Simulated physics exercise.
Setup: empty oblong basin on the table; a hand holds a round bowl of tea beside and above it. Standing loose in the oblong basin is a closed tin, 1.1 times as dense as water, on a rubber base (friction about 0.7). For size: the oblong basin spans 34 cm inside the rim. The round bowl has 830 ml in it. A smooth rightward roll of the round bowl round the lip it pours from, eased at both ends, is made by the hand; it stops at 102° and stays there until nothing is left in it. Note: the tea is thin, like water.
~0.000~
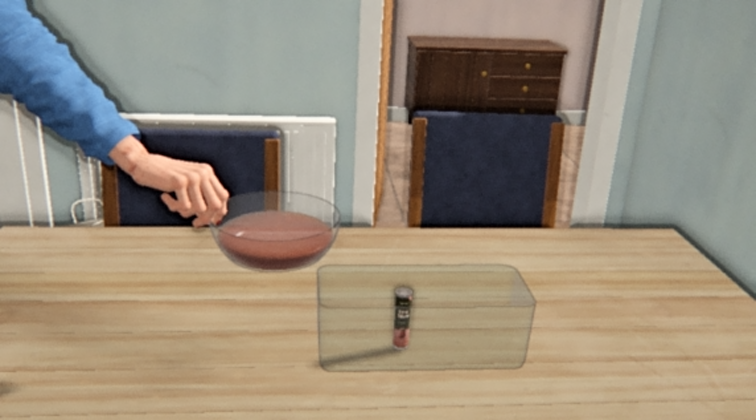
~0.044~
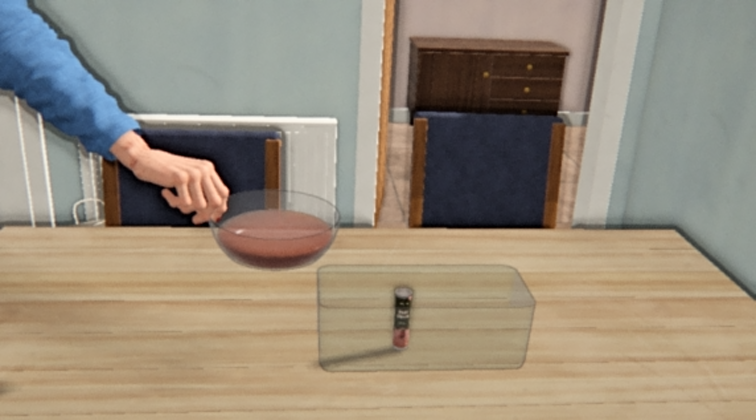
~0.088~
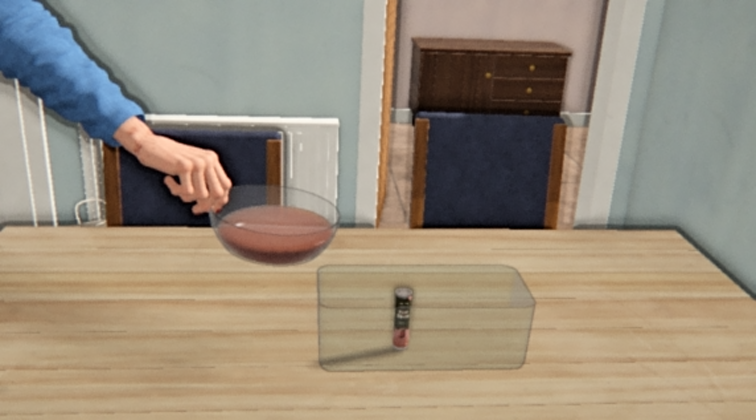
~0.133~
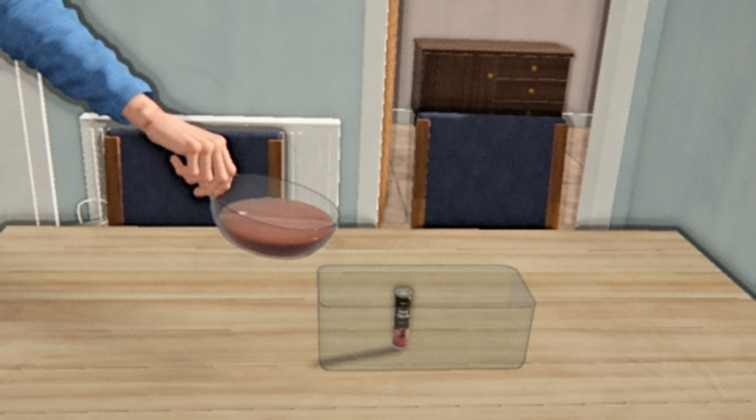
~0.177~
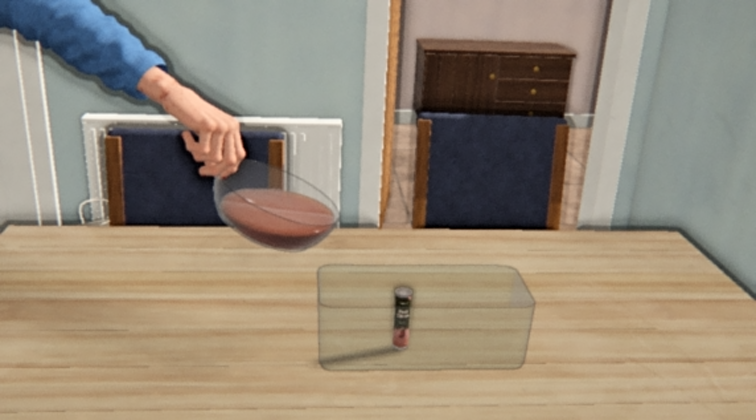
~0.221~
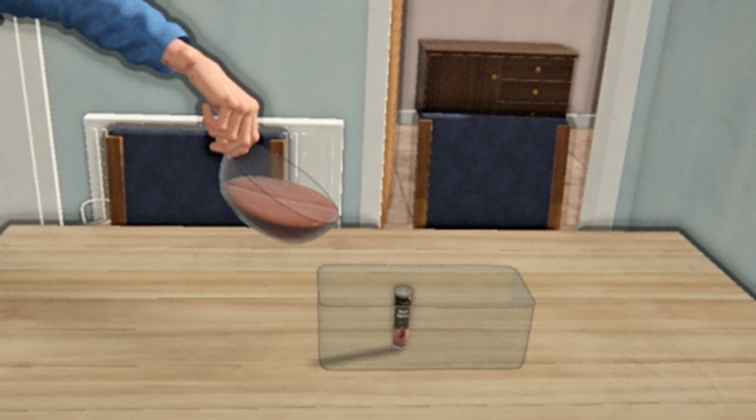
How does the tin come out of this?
It ends up still standing.
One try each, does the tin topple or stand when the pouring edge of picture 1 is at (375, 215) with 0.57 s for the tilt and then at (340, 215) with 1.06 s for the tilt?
The tin overturns the first time and overturns the second time.
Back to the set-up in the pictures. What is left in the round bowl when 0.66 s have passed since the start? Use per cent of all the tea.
0 per cent or so.
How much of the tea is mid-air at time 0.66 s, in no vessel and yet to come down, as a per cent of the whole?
Around 6 per cent of the liquid is in flight.
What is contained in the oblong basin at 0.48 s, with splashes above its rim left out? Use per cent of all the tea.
About 6 per cent.
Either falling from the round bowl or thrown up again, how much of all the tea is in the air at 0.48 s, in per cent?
Roughly 70 percent.
After 0.48 s the tilt is 95° and 23 per cent is still to pour; the tin stands where it began.
After 0.66 s the tilt is 102° and 0 per cent is still to pour; the tin stands where it began.
After 0.86 s the tilt is 102° and 0 per cent is still to pour; the tin stands where it began.
After 1.07 s the tilt is 102° and 0 per cent is still to pour; the tin stands where it began.
In the end the tin stands where it began.
